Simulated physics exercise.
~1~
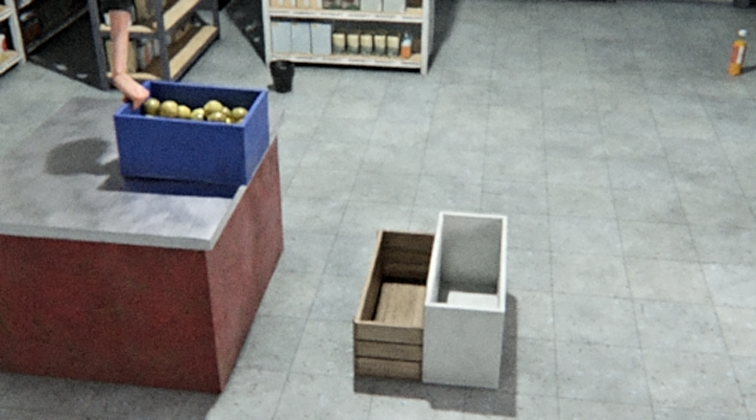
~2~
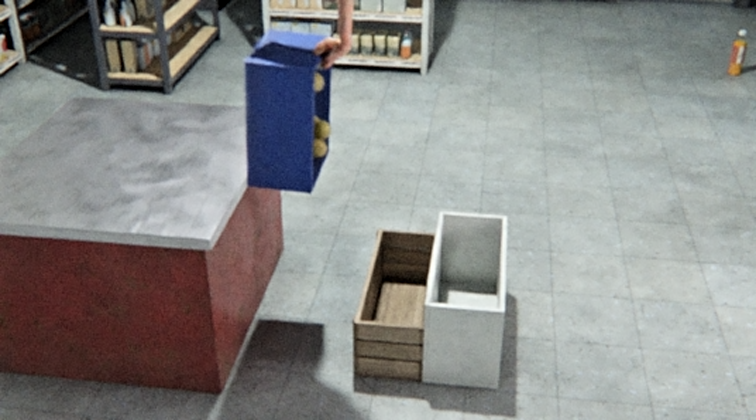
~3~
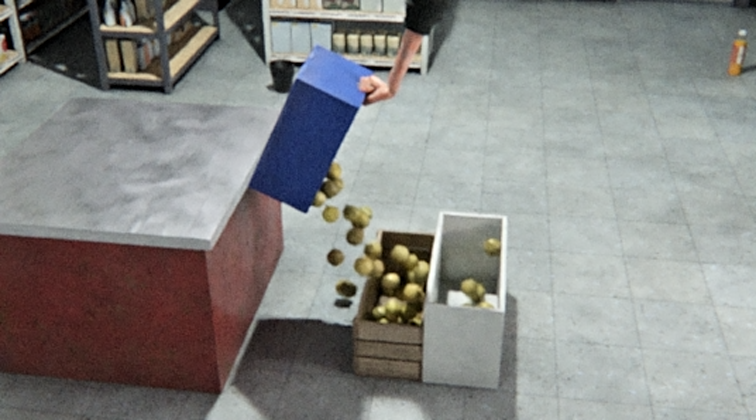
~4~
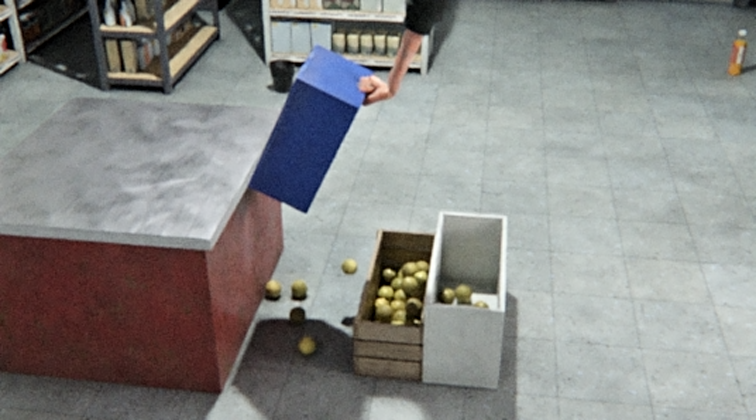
Blue crate tipped by a hand beside a bench, spilling yellow apples mostly into a wooden box, some into a white tub, a few onto the floor.
